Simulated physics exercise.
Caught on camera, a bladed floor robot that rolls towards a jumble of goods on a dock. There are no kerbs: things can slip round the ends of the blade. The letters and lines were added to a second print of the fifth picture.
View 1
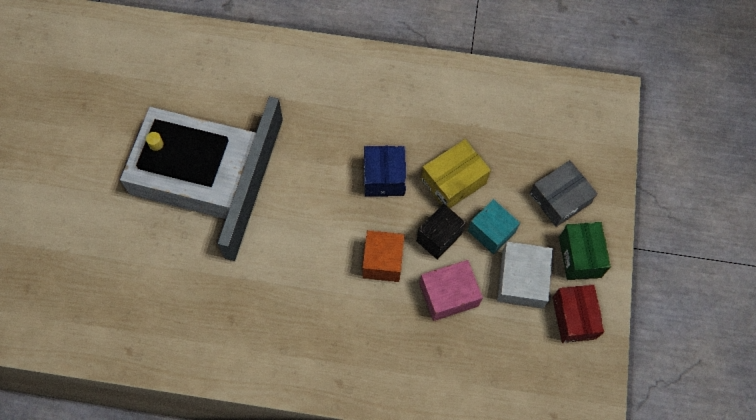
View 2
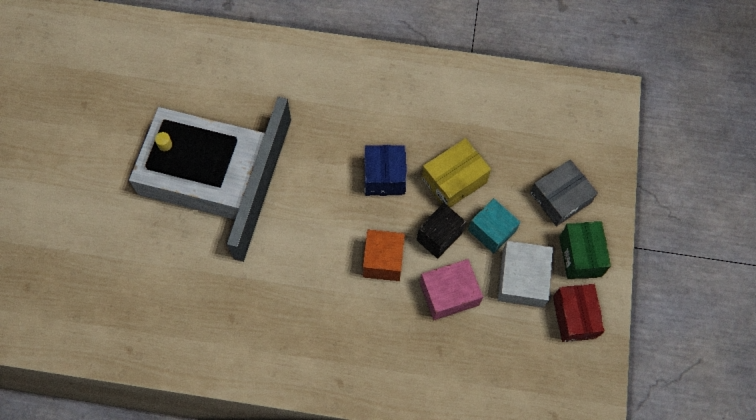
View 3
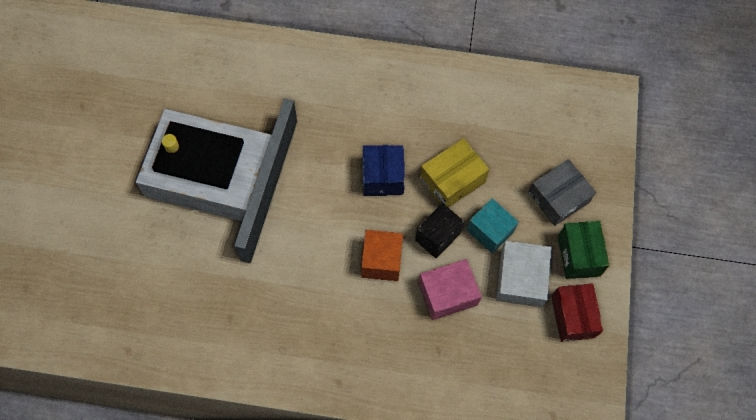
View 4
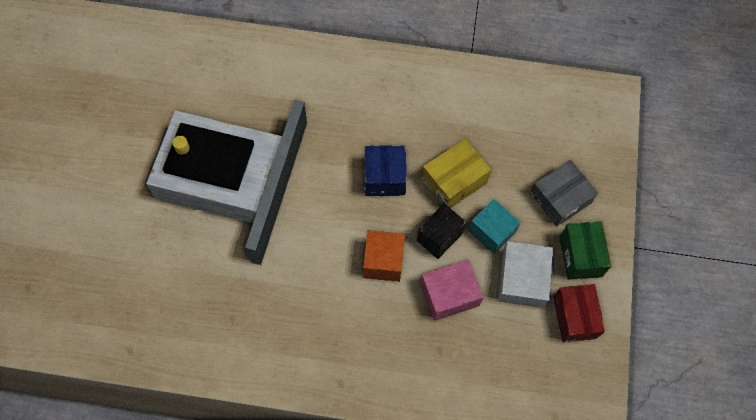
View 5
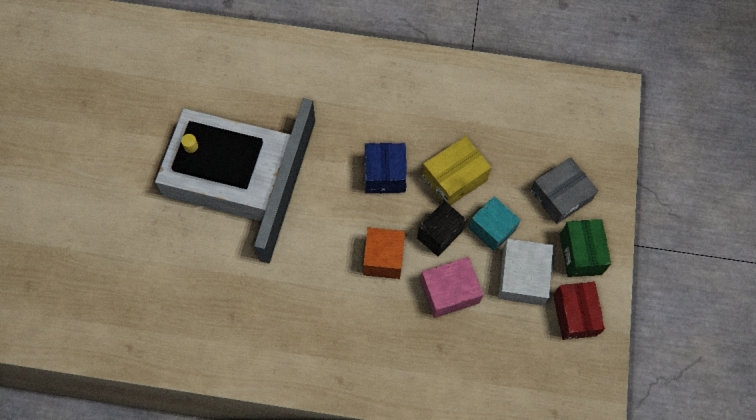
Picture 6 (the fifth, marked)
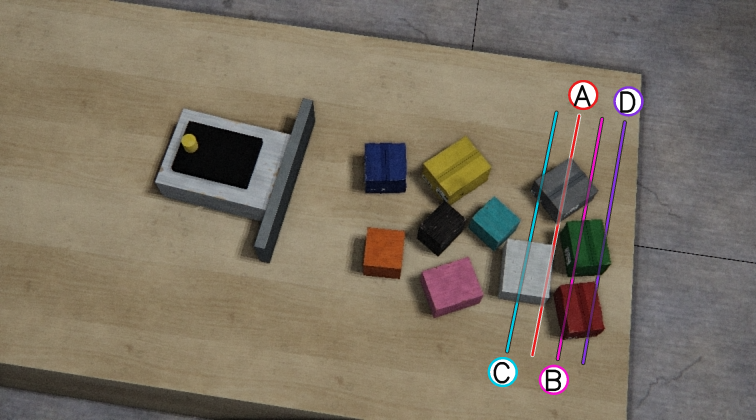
On a wooden dock, a small white and black robot with a wide grey blade rolled slowly to the right towards a jumble of colourful boxes, which all stayed still.
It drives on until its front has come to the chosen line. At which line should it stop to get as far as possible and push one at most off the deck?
At C, and not beyond.
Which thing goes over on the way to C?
The grey parcel goes over.
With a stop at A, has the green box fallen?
Yes.
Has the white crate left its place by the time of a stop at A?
By then, yes.
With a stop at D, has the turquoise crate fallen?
Yes.
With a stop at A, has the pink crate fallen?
No.
On the marked copy, A at (557, 229); B at (581, 233); C at (533, 226); D at (605, 236).
Taking C. A third of the way, robot (313, 168); yellow parcel (463, 173); blue parcel (407, 174).
Two thirds of the way, robot (402, 181); red box (589, 310); grey parcel (590, 195).
When it is over, robot (473, 192); grey parcel over the edge; red box (622, 320); one fallen.
As for the rest, A drops three; B drops four; D drops six.
